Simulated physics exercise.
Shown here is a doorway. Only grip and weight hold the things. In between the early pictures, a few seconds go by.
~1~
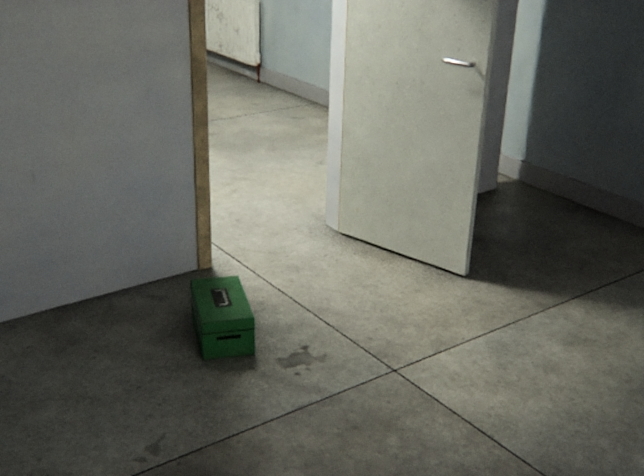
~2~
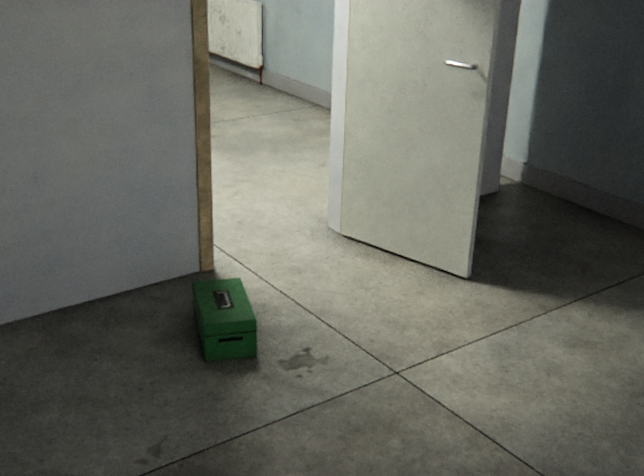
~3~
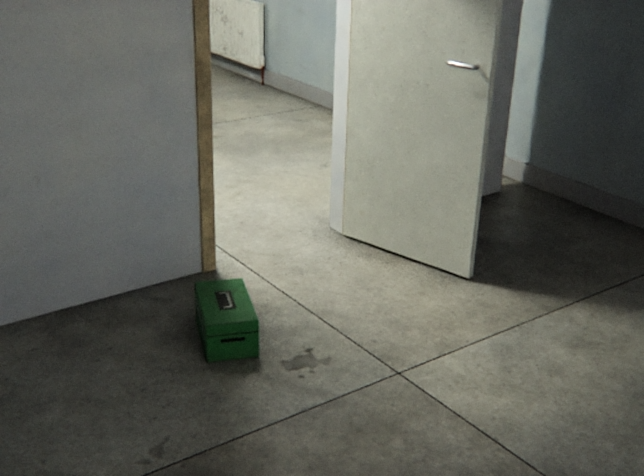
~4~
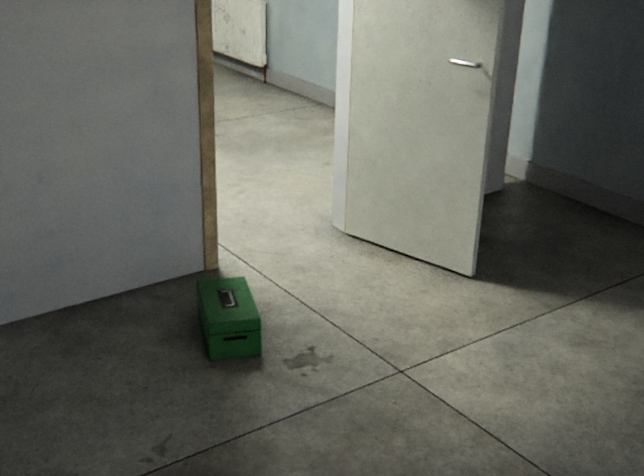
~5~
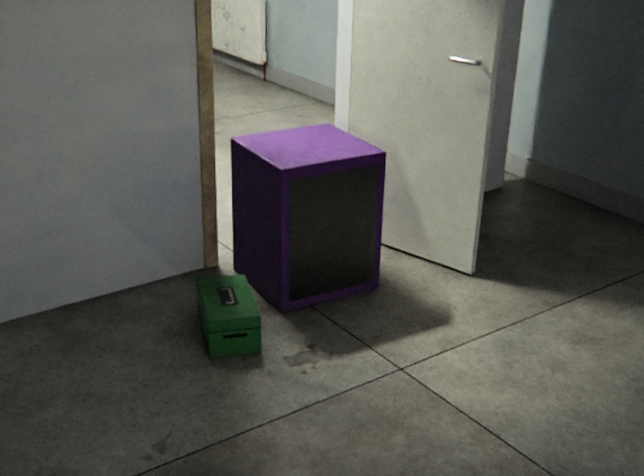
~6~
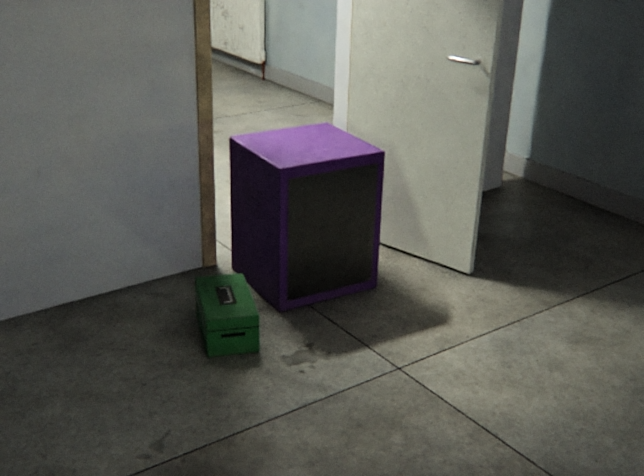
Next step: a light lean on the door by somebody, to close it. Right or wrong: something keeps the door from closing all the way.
Right.
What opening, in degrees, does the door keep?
Roughly 65 degrees open.
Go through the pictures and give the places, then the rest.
In the first frame, door wide open and still; green toolbox (221, 316).
In the second frame, door wide open and still; green toolbox (224, 318).
In the third frame, door wide open and still; green toolbox (226, 318).
In the fourth frame, door wide open and still; green toolbox (228, 317).
In the fifth frame, door wide open and still; green toolbox (228, 314).
In the sixth frame, door wide open and still; purple appliance (304, 213); green toolbox (226, 313).
Then, 0.40 s later than the last frame, door 96° open.
Then, 0.70 s later than the last frame, door 80° open.
Then, 0.90 s later than the last frame, door 68° open.
When it is over, door 67° open; both as before. End places, in pixels of the last picture, purple appliance near (304, 213).
